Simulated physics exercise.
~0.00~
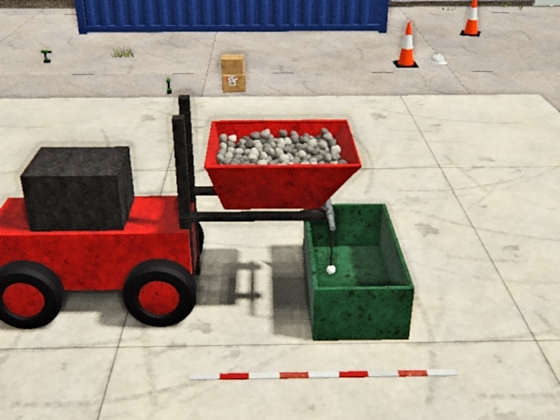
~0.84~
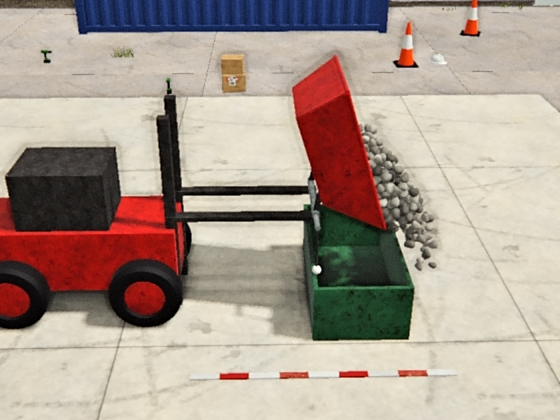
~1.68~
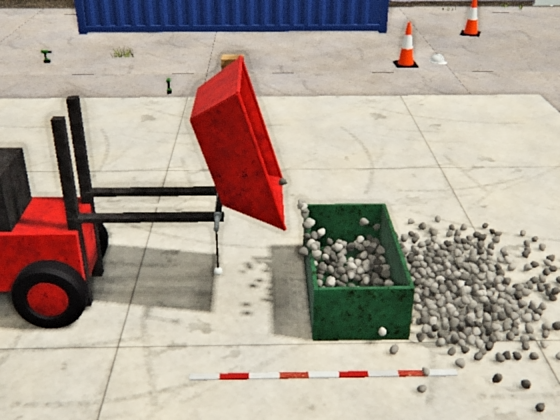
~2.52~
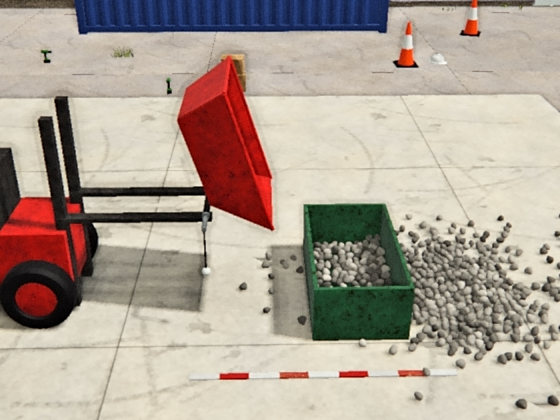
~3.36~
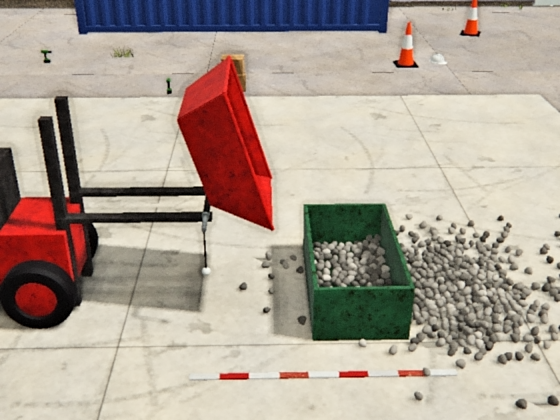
On a concrete yard, a red forklift tips stones mostly beyond a green bin and backs away.
